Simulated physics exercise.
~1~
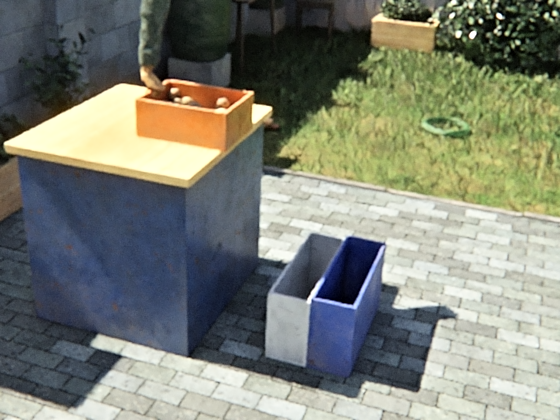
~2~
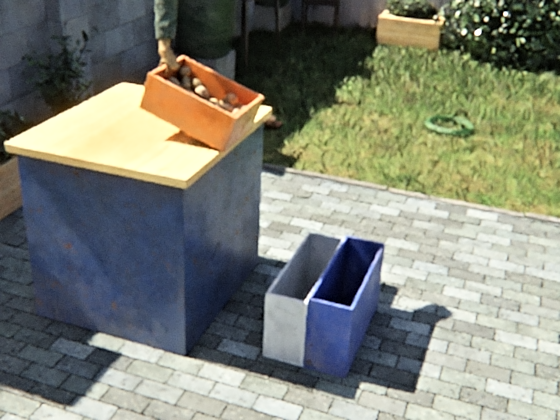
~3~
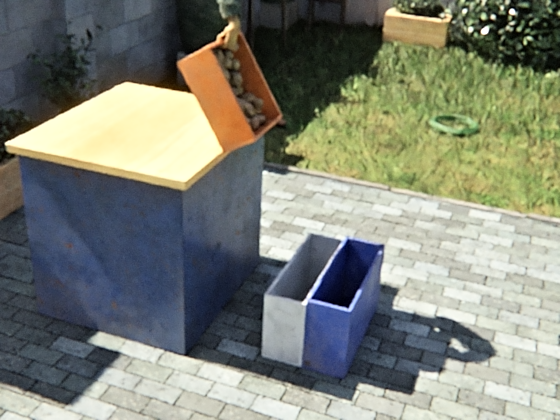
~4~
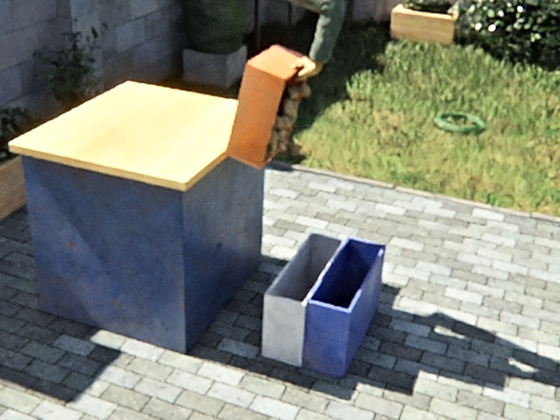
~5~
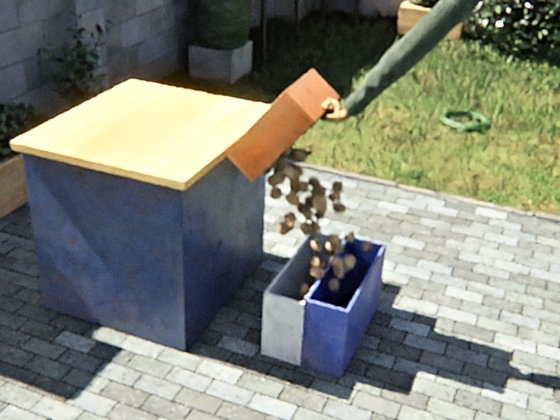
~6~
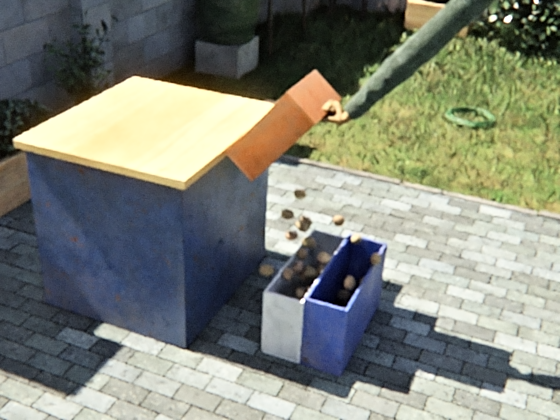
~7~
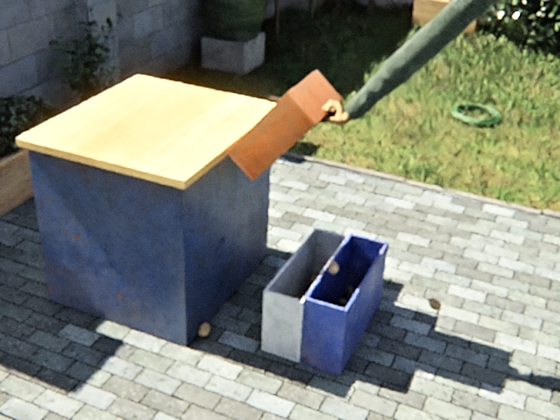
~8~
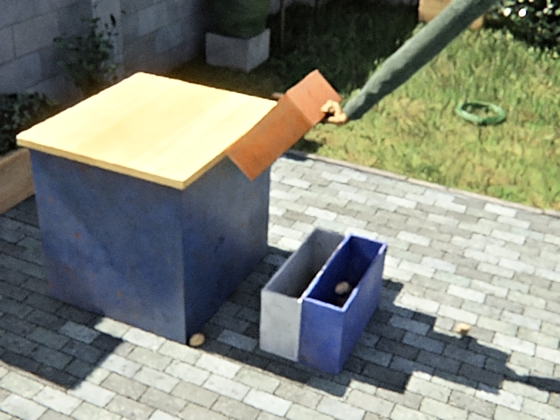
The video shows a hand tipping an orange box of potatoes on a table-topped blue block until they tumble toward a white bin and a blue bin on the paving; most drop inside, while a few end up on the ground on either side.
